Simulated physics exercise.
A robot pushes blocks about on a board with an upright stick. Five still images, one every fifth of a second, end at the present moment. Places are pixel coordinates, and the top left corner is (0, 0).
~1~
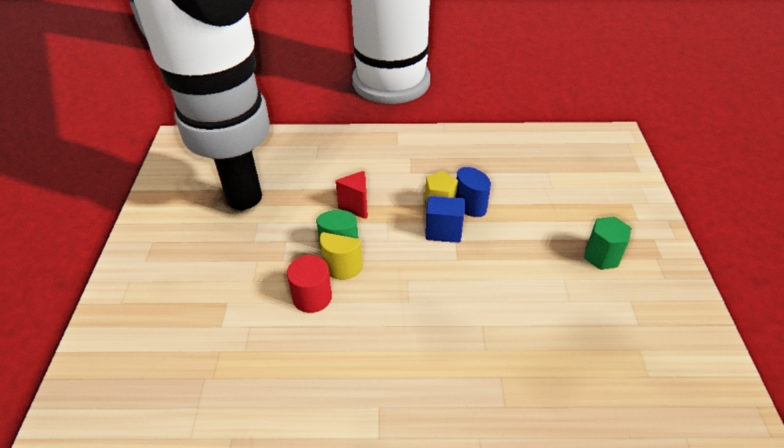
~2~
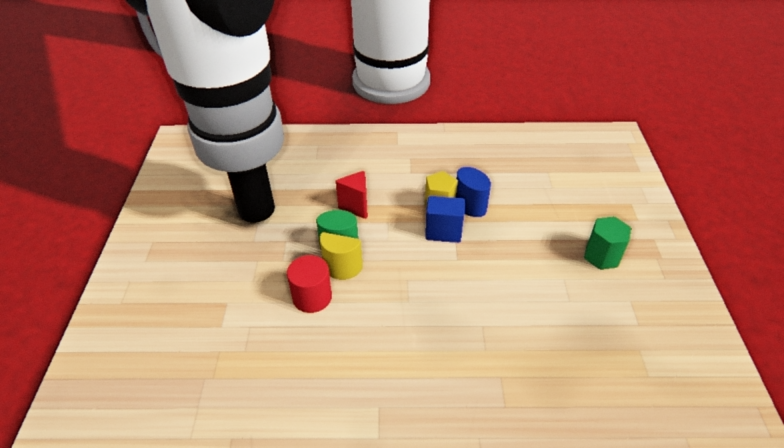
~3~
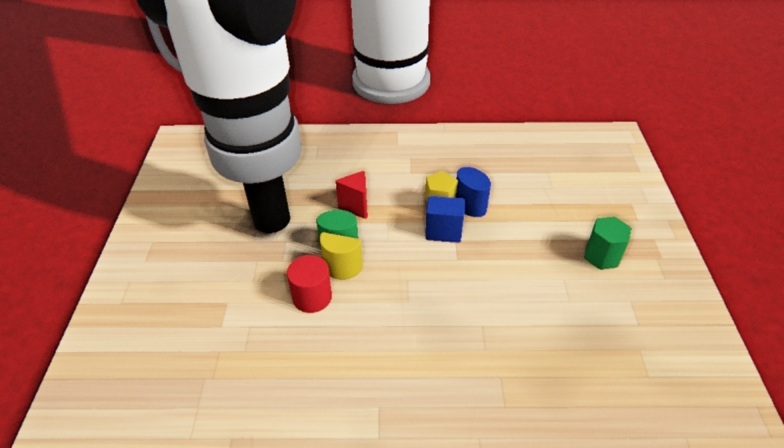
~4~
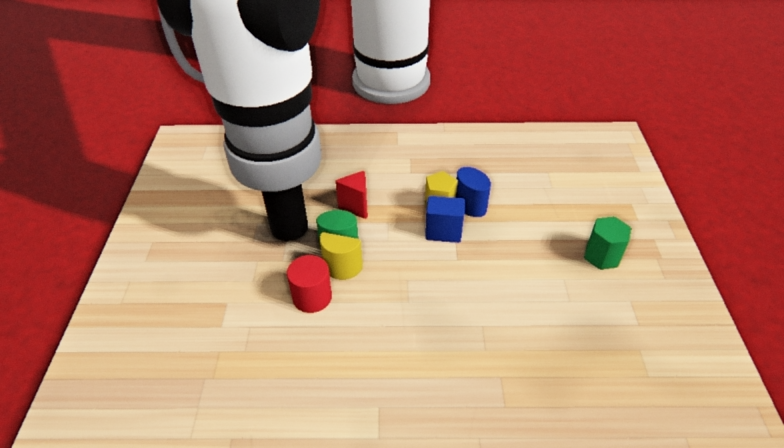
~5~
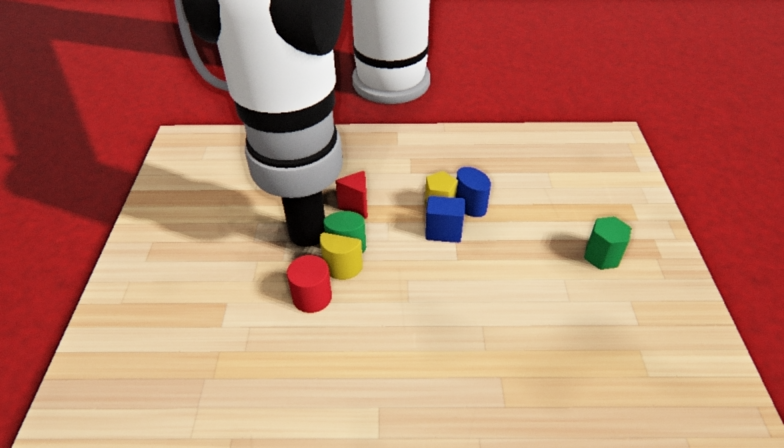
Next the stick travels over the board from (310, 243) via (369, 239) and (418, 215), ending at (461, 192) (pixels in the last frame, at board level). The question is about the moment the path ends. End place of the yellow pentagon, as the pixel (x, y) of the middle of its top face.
So, by the moment the path ends, you'll find the top centre of the yellow pentagon at (487, 152).
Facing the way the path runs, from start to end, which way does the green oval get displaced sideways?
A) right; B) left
I choose A.
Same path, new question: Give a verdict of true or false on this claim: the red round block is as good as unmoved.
That statement is accurate.
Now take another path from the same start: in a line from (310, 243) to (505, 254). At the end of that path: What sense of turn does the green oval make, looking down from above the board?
Overhead view: Clockwise.
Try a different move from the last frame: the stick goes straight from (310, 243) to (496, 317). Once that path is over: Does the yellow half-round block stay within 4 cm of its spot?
Short answer: Yes.
On the path given first. One third of the way, stick at (369, 229); green oval at (404, 225), turned 35° clockwise.
Two thirds of the way, stick at (418, 206); green oval at (417, 223), turned 80° clockwise; yellow pentagon at (448, 177); blue oblong at (450, 204), turned 20° clockwise; blue oval at (479, 176), turned 15° clockwise.
At the end, stick at (462, 182); red round block unmoved; green oval at (417, 223), turned 80° clockwise; yellow pentagon at (487, 152), turned 25° anticlockwise; blue oblong at (455, 203), turned 45° clockwise; blue oval at (503, 170), turned 90° clockwise.
